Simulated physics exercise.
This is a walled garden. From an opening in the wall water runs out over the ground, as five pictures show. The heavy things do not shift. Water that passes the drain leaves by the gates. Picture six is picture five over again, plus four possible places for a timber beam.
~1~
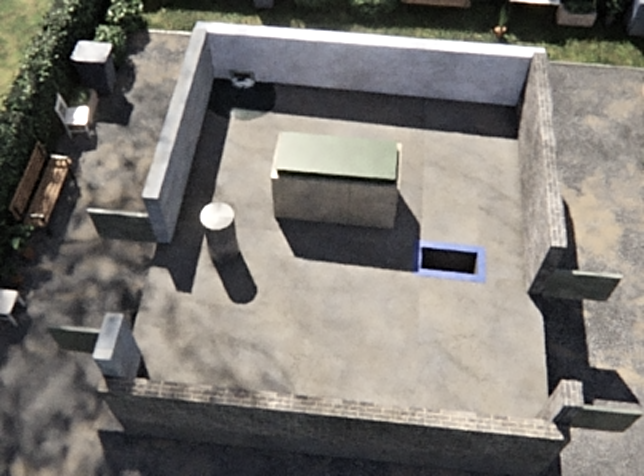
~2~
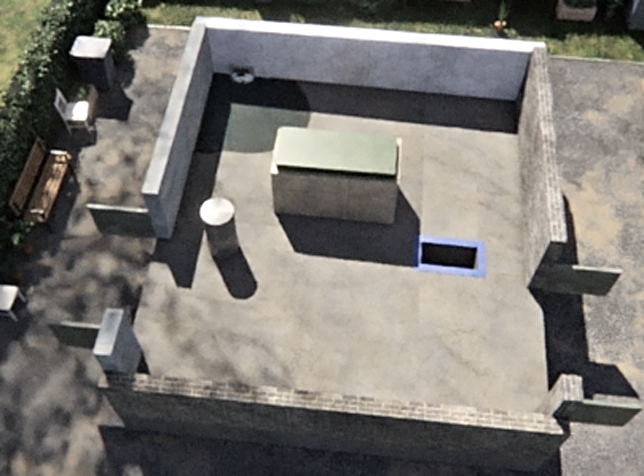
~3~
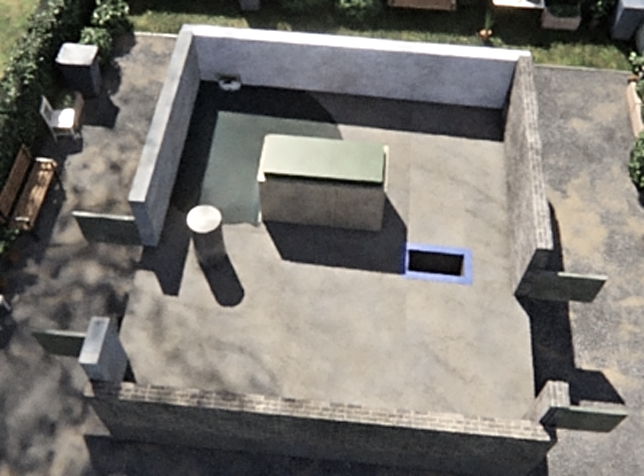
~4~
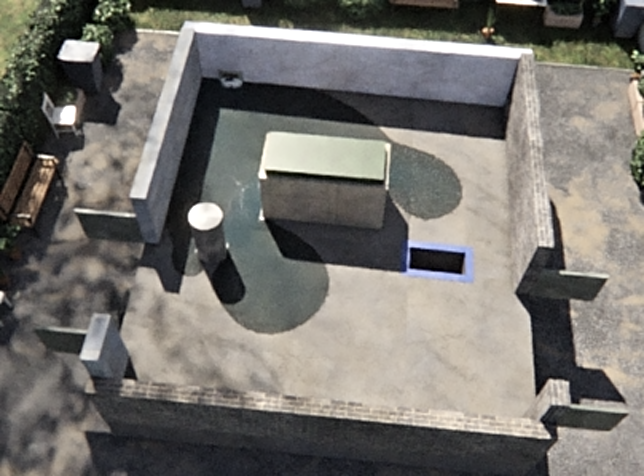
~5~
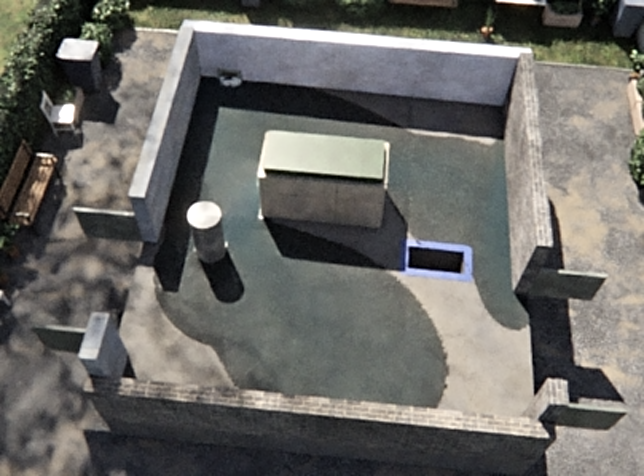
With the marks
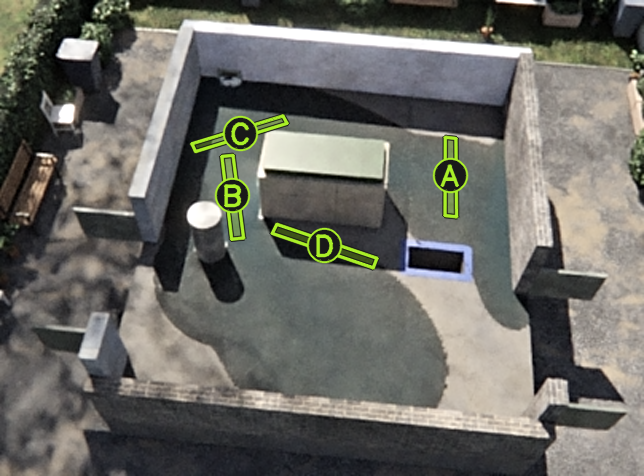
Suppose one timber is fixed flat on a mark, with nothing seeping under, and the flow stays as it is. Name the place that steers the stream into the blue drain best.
Go for A.
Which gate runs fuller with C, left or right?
More leaves on the right.
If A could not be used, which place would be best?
That is place C.
On the marked copy, A from (450, 216) to (450, 137); B from (227, 155) to (237, 238); C from (193, 147) to (285, 119); D from (274, 228) to (375, 262).
With A, about 32 % of the stream goes into the blue drain, about 68 % out by the gates.
With B, about 6 % of the stream goes into the blue drain, about 94 % out by the gates.
With C, about 17 % of the stream goes into the blue drain, about 83 % out by the gates.
With D, about 6 % of the stream goes into the blue drain, about 94 % out by the gates.
